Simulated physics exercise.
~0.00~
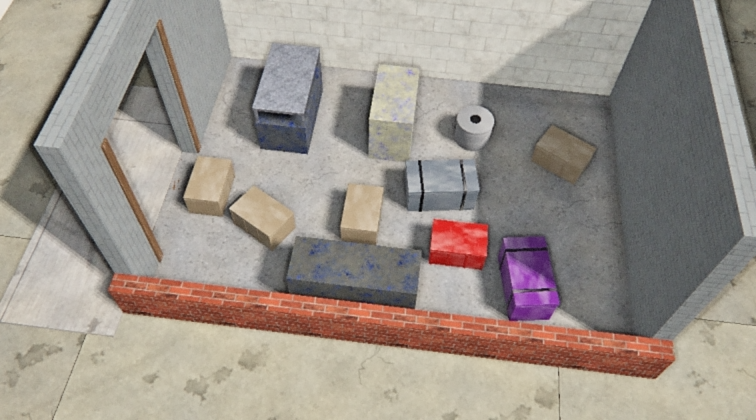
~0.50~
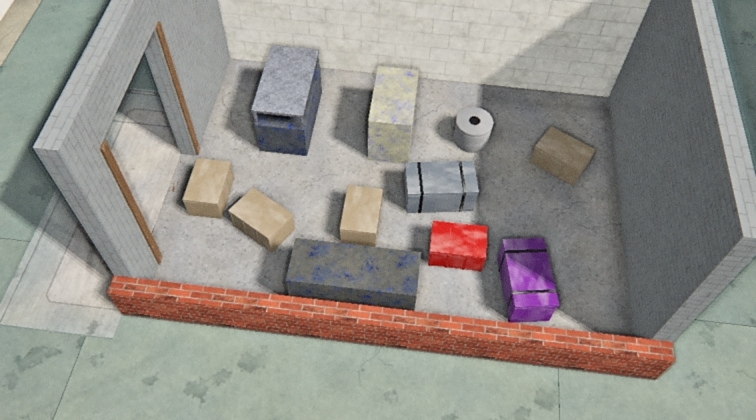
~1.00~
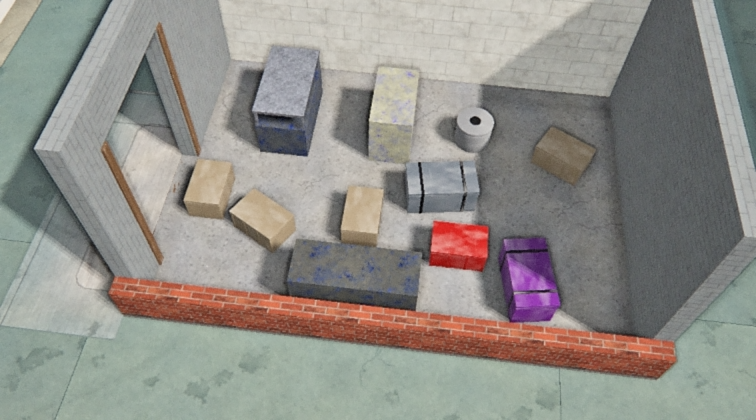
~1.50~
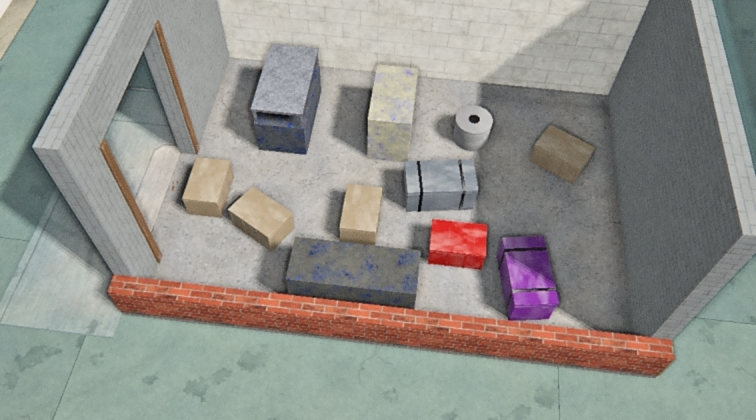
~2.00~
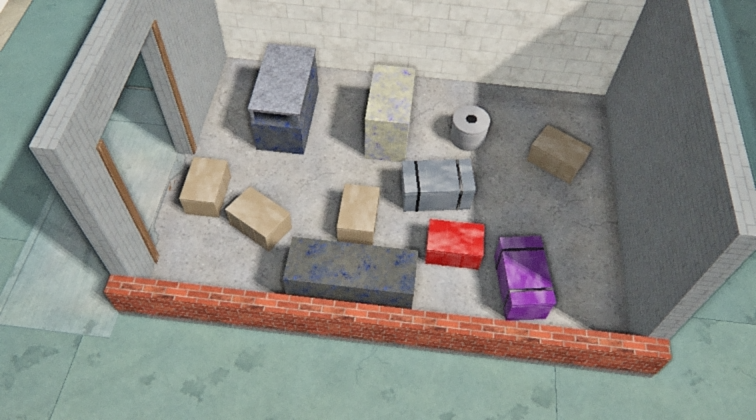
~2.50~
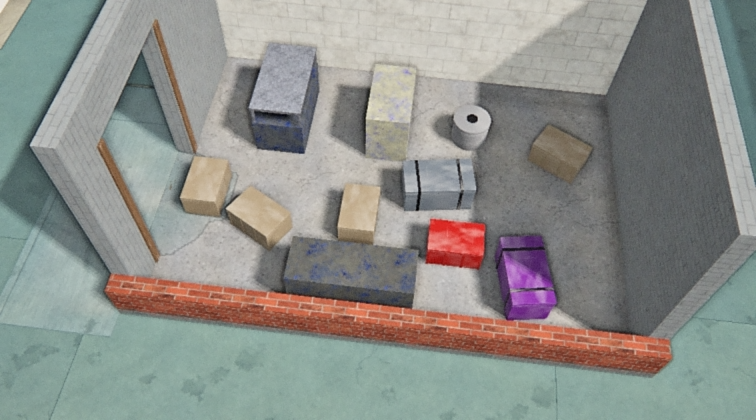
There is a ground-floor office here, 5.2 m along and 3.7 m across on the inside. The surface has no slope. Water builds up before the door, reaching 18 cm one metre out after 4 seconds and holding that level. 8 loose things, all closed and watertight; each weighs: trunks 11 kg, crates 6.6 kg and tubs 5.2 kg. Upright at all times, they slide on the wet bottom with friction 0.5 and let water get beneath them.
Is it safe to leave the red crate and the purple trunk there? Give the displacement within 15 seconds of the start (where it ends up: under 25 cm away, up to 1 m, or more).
Red crate: A long trip; purple trunk: A small drift.
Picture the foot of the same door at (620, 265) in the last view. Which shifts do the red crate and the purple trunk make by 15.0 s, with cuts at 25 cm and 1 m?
The red crate drifts well away and the purple trunk drifts well away.
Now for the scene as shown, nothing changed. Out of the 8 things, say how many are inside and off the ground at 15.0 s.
At that moment it comes to 8.
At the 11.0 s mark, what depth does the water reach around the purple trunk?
11 cm, roughly.
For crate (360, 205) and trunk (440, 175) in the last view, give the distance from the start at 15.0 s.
First 200 cm, then 120 cm.
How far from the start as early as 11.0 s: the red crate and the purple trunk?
About 100 cm and 80 cm, respectively.
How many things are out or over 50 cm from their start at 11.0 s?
The number comes to 7.
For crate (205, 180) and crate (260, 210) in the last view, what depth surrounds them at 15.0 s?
I'd put it at 10 cm and 13 cm respectively.
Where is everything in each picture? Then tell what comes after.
The first picture shows the red crate at (460, 237), on the bottom; the purple trunk at (531, 270), on the bottom; water covers 0.0 m2; 0 of 8 have shifted.
The second picture shows the red crate at (459, 239), on the bottom; the purple trunk at (530, 271), on the bottom; water covers 0.0 m2; 0 of 8 have shifted.
The third picture shows the red crate at (460, 239), on the bottom; the purple trunk at (531, 271) rests on the ground; water covers 0.0 m2; 0 of 8 have shifted.
The fourth picture shows the red crate at (459, 237), on the bottom; the purple trunk at (530, 269) rests on the ground; 0.0 m2 under water; 0 of 8 have shifted.
The fifth picture shows the red crate at (456, 237), on the bottom; the purple trunk at (527, 269), on the bottom; water covers 0.0 m2; 0 of 8 have shifted.
The sixth picture shows the red crate at (457, 237) rests on the ground; the purple trunk at (528, 269) rests on the ground; water covers 0.3 m2; 0 of 8 have shifted.
After 3.5 s the red crate is near (457, 237), 0.0 m from its start, aground; the purple trunk is near (528, 269), 0.0 m from its start, aground; 0 afloat.
After 6.8 s the red crate is near (507, 240), 0.5 m from its start, afloat; the purple trunk is near (559, 273), 0.3 m from its start, aground; 4 afloat.
After 11.0 s the red crate is near (552, 257), 1.0 m from its start, afloat; the purple trunk is near (606, 275), 0.8 m from its start, afloat; 8 afloat.
After 15.0 s the red crate is near (596, 187), 1.7 m from its start, afloat; the purple trunk is near (597, 260), 0.7 m from its start, afloat; 8 afloat.
